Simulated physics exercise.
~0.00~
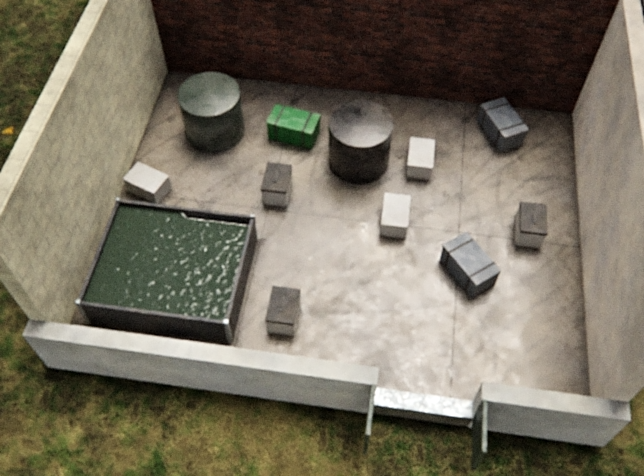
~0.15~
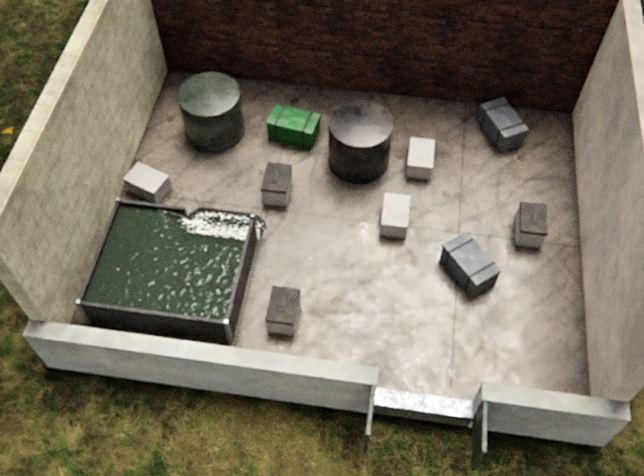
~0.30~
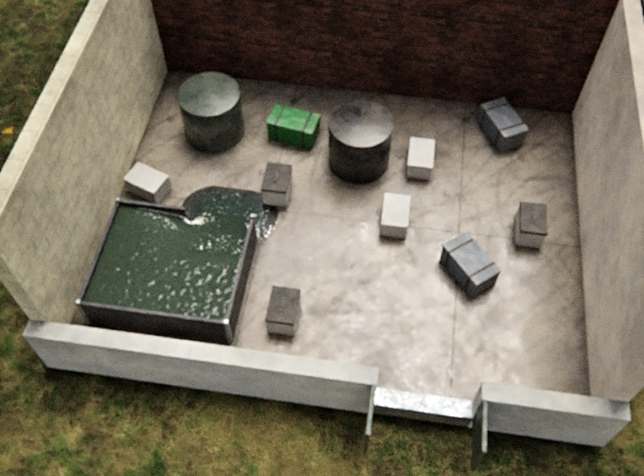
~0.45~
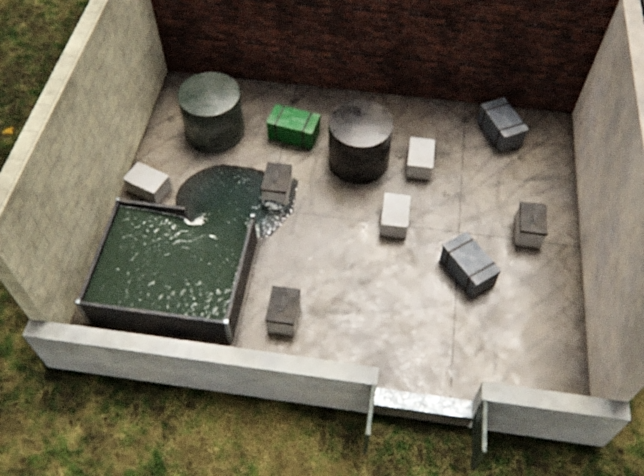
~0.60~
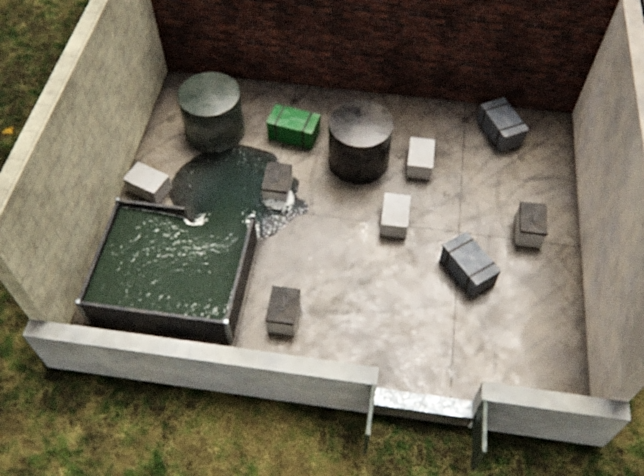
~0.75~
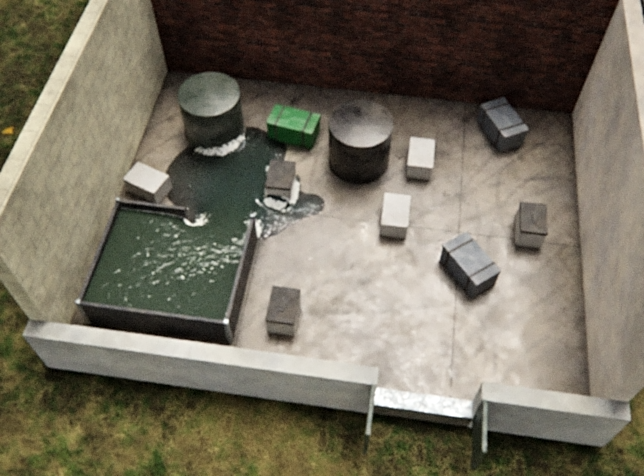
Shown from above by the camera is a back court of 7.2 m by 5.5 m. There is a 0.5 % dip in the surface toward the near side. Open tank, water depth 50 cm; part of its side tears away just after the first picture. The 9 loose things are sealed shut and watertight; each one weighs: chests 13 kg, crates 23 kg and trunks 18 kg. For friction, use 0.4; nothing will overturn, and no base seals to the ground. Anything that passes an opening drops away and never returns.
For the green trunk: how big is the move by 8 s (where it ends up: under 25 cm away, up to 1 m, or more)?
When it settles, the green trunk lies far from the start.
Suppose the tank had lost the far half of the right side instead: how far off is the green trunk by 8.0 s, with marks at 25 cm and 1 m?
Outcome for the green trunk: It remains nearly still.
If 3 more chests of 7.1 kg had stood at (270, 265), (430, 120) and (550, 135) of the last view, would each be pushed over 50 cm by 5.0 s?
Answers, first to last: Not exceeding, exceeding, not exceeding.
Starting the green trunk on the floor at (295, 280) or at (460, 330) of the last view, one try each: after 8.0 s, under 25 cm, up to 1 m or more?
One try each gives this: It remains roughly in place, then it remains roughly in place.
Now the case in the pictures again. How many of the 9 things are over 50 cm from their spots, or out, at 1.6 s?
2 in all.
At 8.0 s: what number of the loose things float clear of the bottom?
Count: 2.
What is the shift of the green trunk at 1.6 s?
60 cm, give or take.
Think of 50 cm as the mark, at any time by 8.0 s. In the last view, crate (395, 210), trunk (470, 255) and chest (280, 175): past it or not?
Item by item, they came out below the mark, below the mark and above the mark.
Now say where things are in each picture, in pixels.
In the first picture, the green trunk at (293, 118) rests on the ground; 3.4 m2 under water; 0 of 9 have shifted.
In the second picture, the green trunk at (293, 118) rests on the ground; water covers 3.9 m2; 0 of 9 have shifted.
In the third picture, the green trunk at (293, 118) rests on the ground; water covers 4.5 m2; 0 of 9 have shifted.
In the fourth picture, the green trunk at (293, 118) rests on the ground; 5.3 m2 under water; 0 of 9 have shifted.
In the fifth picture, the green trunk at (293, 118), on the bottom; 6.1 m2 under water; 0 of 9 have shifted.
In the sixth picture, the green trunk at (293, 118), on the bottom; water covers 6.8 m2; 1 of 9 have shifted.
After 1.6 s the green trunk is near (316, 95), 0.6 m from its start, aground; 0 of 9 are out; 1 afloat.
After 3.6 s the green trunk is near (456, 128), 2.7 m from its start, aground; 0 of 9 are out; 1 afloat.
After 5.6 s the green trunk is near (518, 171), 3.7 m from its start, aground; 0 of 9 are out; 1 afloat.
After 8.0 s the green trunk is near (500, 192), 3.5 m from its start, afloat; 0 of 9 are out; 2 afloat.
